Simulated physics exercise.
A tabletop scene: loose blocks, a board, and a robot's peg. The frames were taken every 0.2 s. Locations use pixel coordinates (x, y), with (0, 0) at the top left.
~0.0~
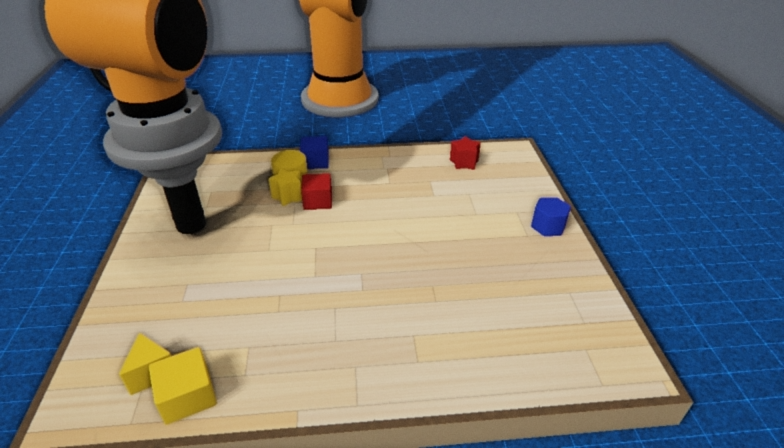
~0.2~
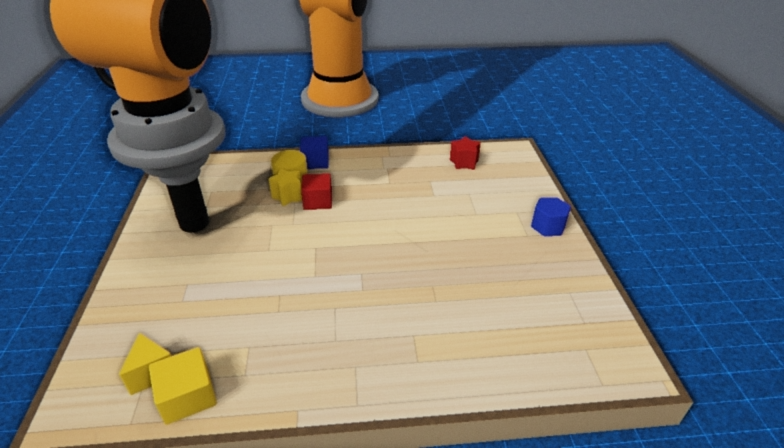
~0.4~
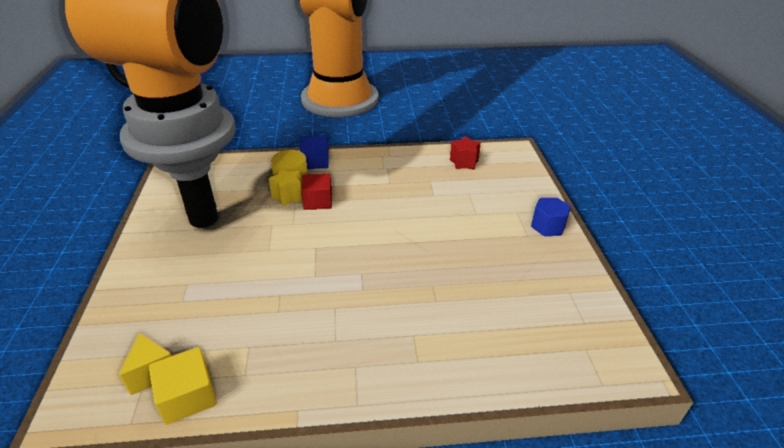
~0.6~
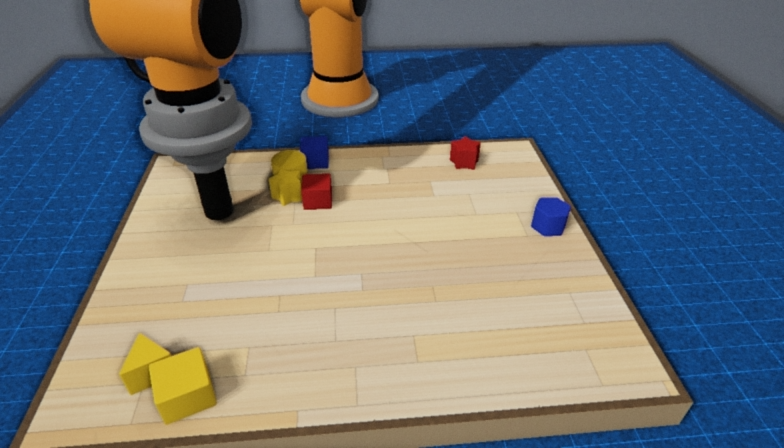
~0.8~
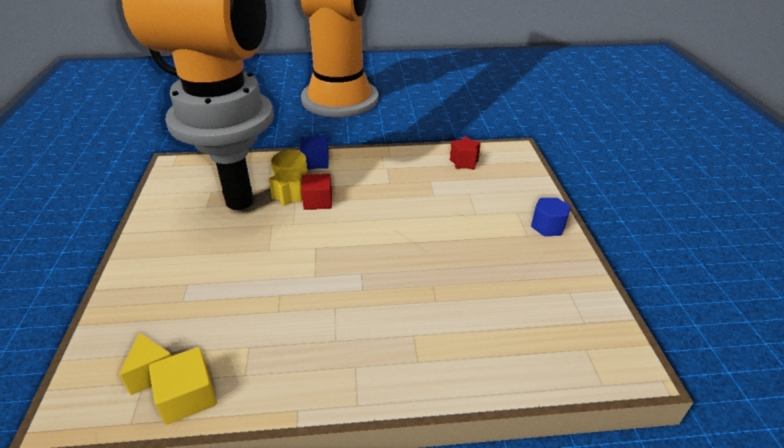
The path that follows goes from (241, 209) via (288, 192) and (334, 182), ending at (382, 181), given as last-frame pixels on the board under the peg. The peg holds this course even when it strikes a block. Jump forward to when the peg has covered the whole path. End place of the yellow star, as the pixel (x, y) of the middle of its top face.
The top centre is at (406, 161).
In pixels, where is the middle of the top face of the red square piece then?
Just about (341, 183).
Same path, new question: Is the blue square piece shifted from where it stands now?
I'd say yes.
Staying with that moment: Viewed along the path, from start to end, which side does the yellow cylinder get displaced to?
Pushed left.
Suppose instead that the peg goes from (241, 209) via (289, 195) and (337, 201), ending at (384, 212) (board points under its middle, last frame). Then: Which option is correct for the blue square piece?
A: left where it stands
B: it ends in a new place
The answer is A.
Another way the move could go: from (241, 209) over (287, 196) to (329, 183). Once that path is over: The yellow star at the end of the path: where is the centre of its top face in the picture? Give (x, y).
The middle of its upper face should be somewhere near (351, 159).
The first path, step by step. One third of the way, peg at (287, 186); yellow star at (311, 170), turned 40° clockwise; yellow cylinder at (292, 155); blue square piece at (315, 141); red square piece at (329, 183), turned 20° clockwise.
Two thirds of the way, peg at (335, 177); yellow star at (358, 162), turned 45° clockwise; yellow cylinder at (297, 152); blue square piece at (316, 139), turned 35° clockwise; red square piece at (341, 183), turned 70° clockwise.
At the end, peg at (382, 175); yellow star at (406, 161), turned 45° clockwise; yellow cylinder at (297, 152); blue square piece at (316, 139), turned 35° clockwise; red square piece at (341, 183), turned 70° clockwise.
